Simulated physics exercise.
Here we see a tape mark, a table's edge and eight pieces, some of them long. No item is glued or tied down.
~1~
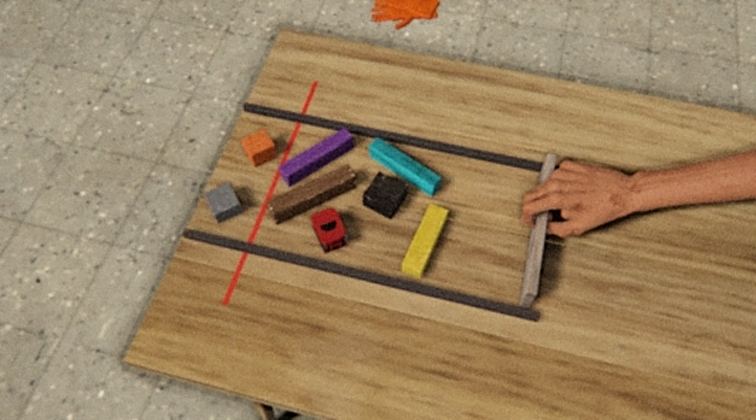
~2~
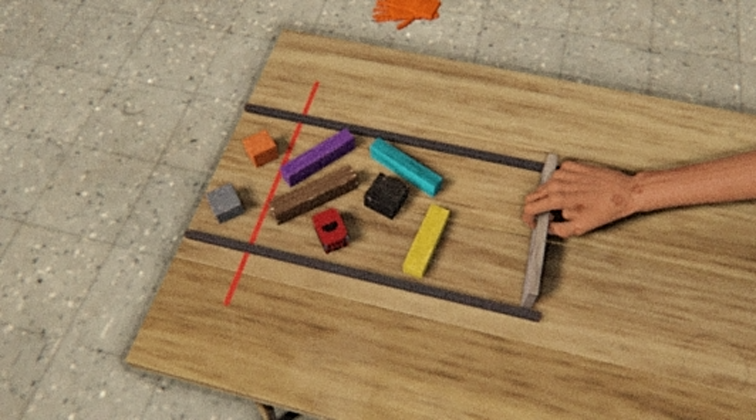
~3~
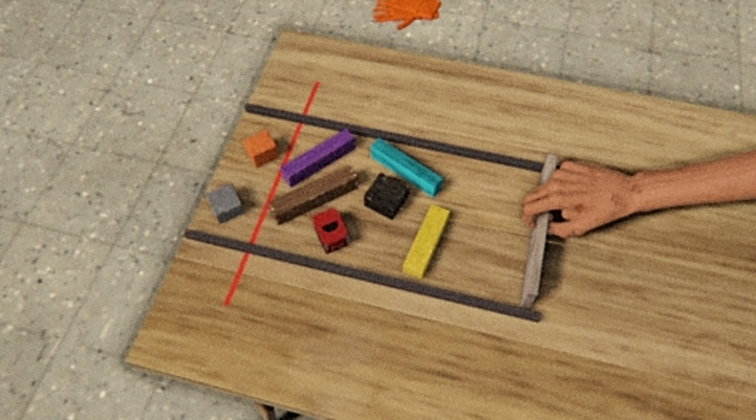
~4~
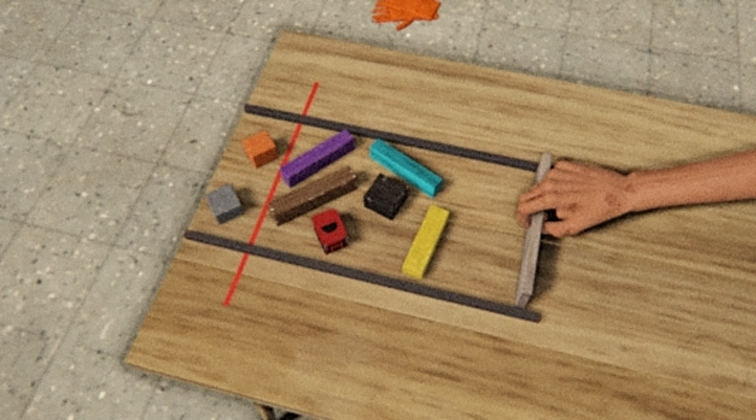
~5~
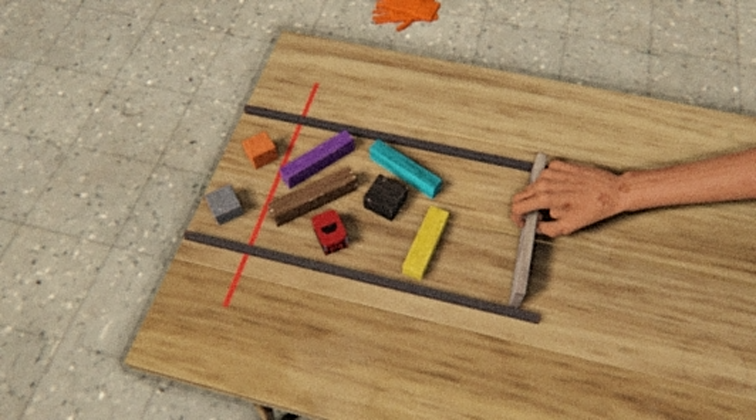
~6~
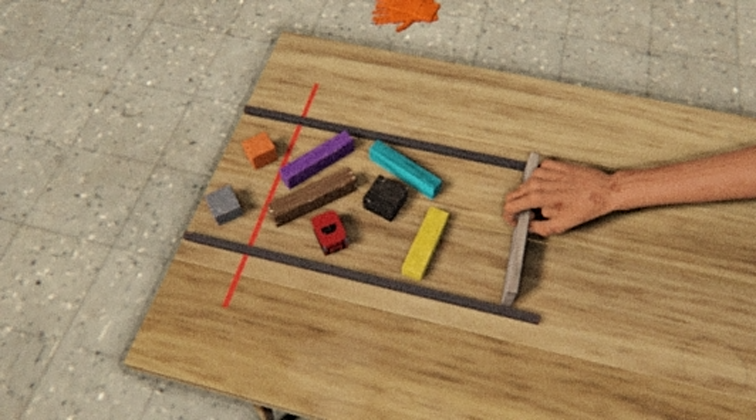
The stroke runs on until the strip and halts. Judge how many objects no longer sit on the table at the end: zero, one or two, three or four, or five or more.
You'd see three or four pieces leave the end and fall.
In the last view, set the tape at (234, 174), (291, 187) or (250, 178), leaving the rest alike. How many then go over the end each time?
Counts per try: 7; 1; 4.
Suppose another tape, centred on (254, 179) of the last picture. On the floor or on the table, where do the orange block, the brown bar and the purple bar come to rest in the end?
The orange block comes down; the brown bar tumbles off; the purple bar comes down.
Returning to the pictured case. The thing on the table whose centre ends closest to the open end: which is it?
It's the brown bar.
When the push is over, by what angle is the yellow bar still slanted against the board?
Angle: Around 0°.
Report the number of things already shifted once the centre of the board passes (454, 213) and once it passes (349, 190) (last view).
The first count is 0, and then it's 7.
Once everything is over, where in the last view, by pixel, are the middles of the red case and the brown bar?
The red case ends at (231, 205) and the brown bar at (219, 168).
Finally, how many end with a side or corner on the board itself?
It's touching 2 at the end.
Early on, none off yet; grey block at rest near (224, 205); orange block at rest near (260, 151); purple bar at rest near (318, 160).
A while later, none off yet; grey block at rest near (224, 205); orange block at rest near (260, 151); purple bar travelled a little near (297, 153).
Further along, none off yet; grey block moving near (218, 204); orange block travelled well along near (219, 144); purple bar travelled about its own width near (245, 145).
Finally, the number that fall off is three or four; lost, purple bar, orange block and grey block.
